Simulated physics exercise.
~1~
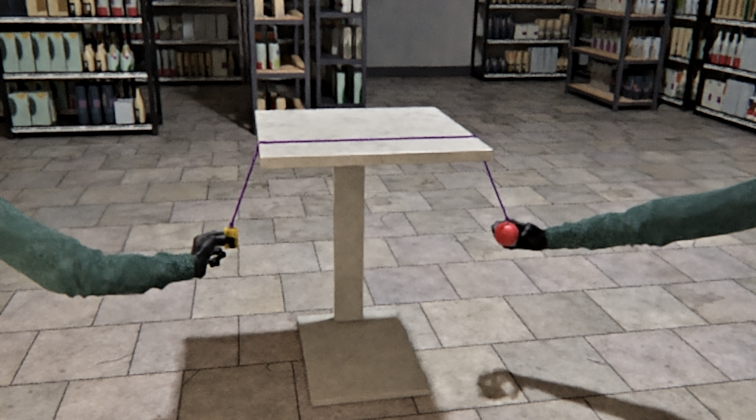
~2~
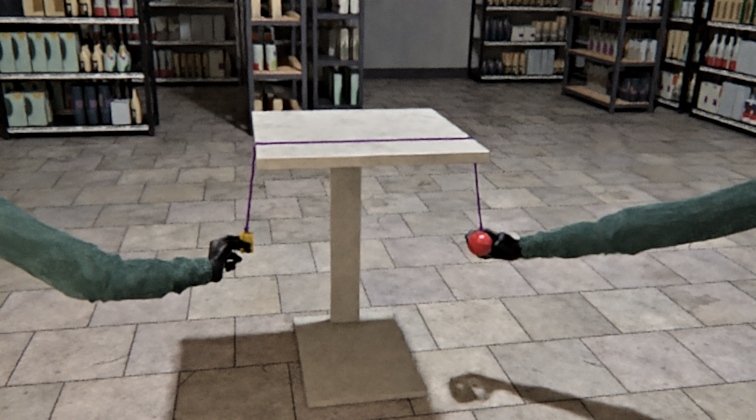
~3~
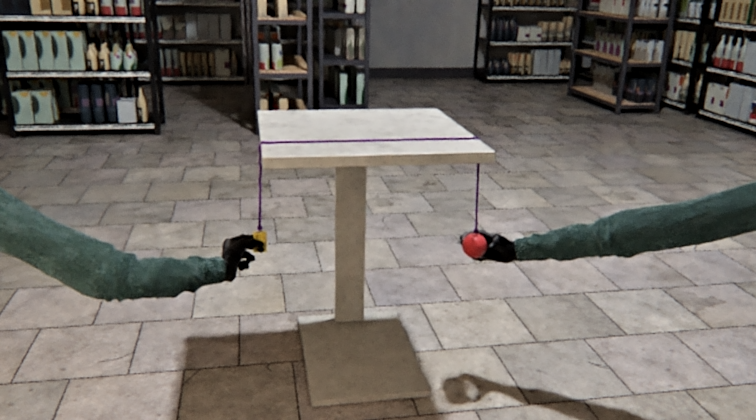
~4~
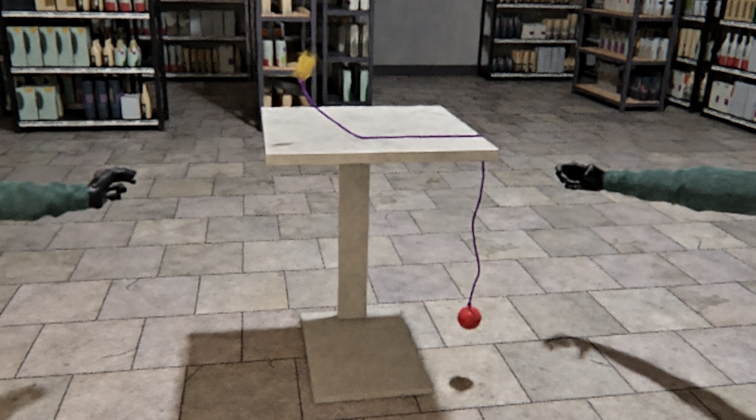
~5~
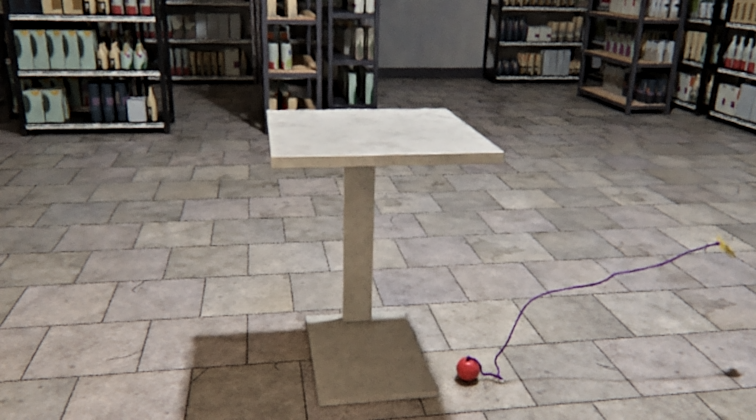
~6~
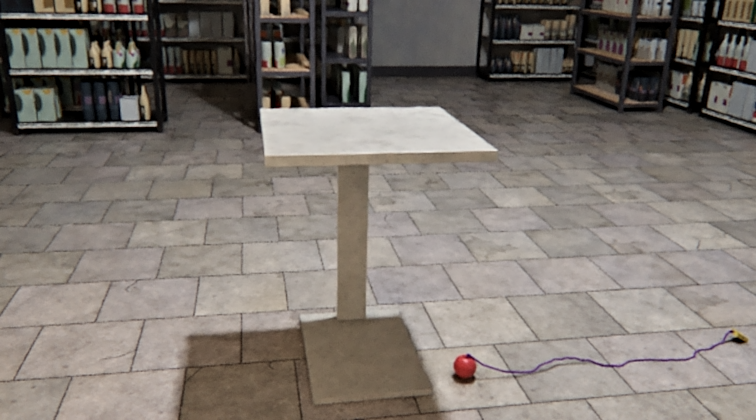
A pale square-topped stand on a single post, seen from the front and slightly above, has a purple string draped across it on a grey tiled floor, with stocked shelves behind. Two dark-gloved hands in green sleeves hold the ends, a small yellow object at left and a red apple at right. The hands shift the ends slightly inward, then let go and draw back. The apple drops as the yellow piece is pulled up over the top. The string slides off rightwards, and both ends finish on the floor at right, the apple beside the base.
